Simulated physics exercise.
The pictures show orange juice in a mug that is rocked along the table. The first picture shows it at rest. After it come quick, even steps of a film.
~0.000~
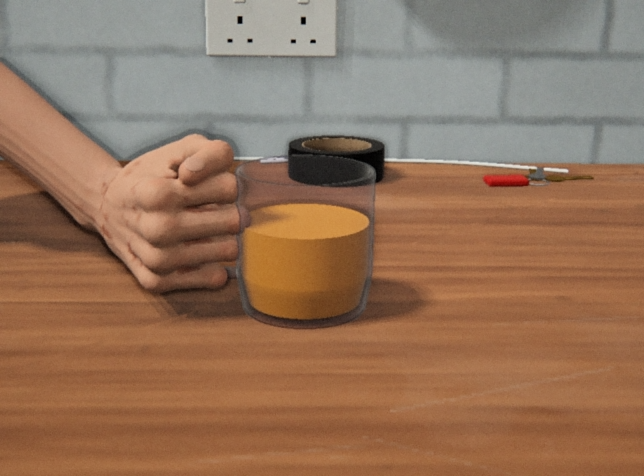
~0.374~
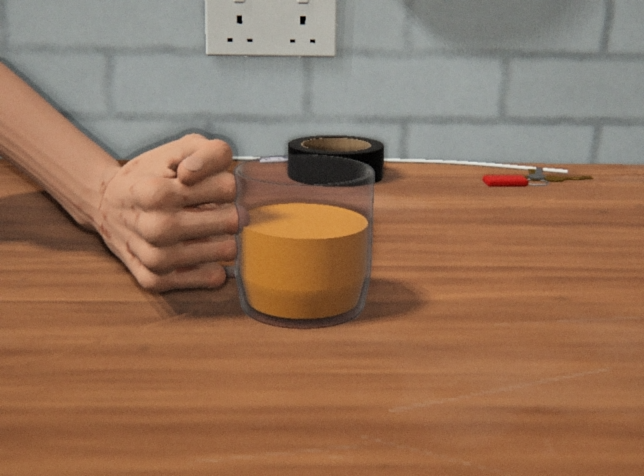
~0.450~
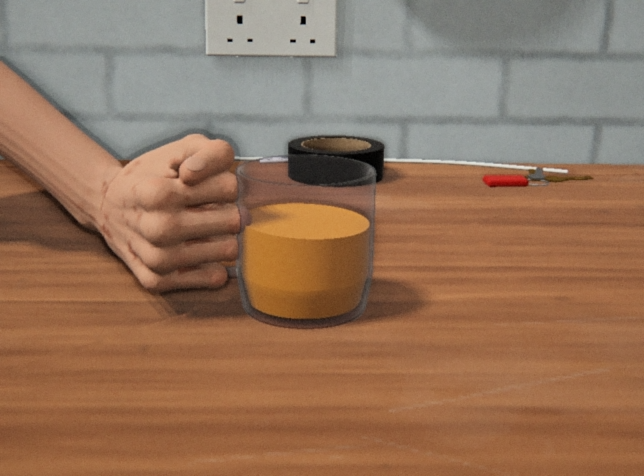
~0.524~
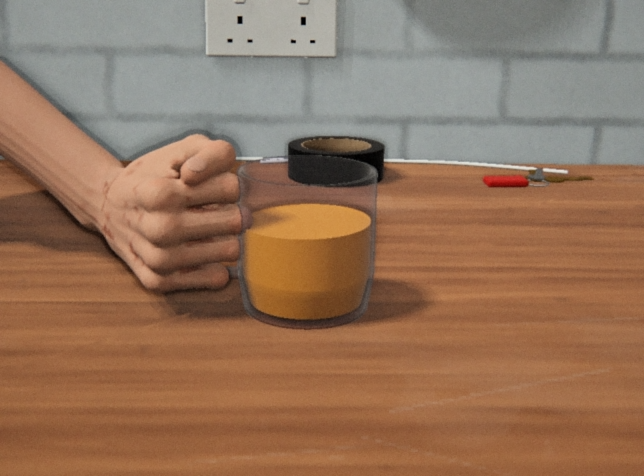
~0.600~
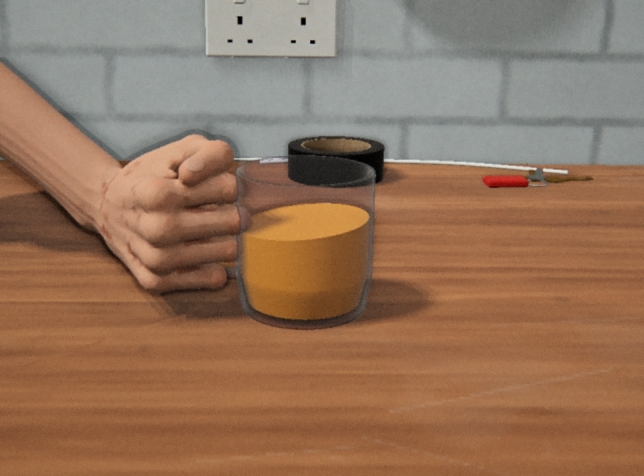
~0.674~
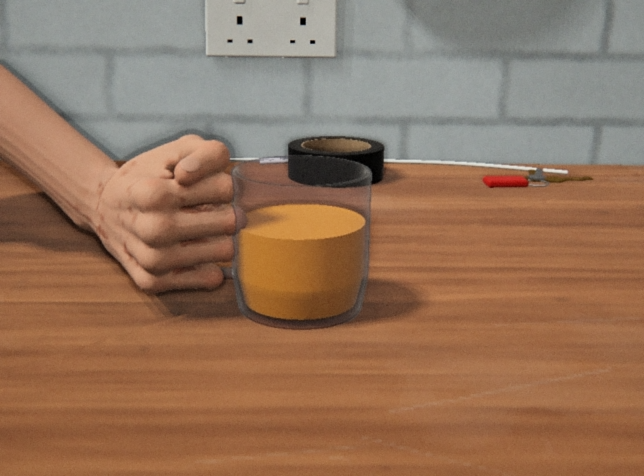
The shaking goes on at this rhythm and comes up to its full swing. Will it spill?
It stays dry outside.
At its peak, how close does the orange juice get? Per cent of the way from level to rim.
Some 50 per cent.
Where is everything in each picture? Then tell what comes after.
The first frame shows mug (305, 235) about two thirds full; at rest.
The second frame shows mug about two thirds full, surface at (304, 222); surface about level.
The third frame shows mug (306, 235) about two thirds full; surface about level.
The fourth frame shows mug about two thirds full, surface at (307, 223); surface about level.
The fifth frame shows mug (304, 236) about two thirds full; surface a little higher on the right.
The sixth frame shows mug about two thirds full, surface at (301, 223); surface about level.
Around 1.0 s, the highest wave so far climbs under half way to the rim.
Around 5.1 s, the highest wave so far climbs under half way to the rim; nothing has left it.
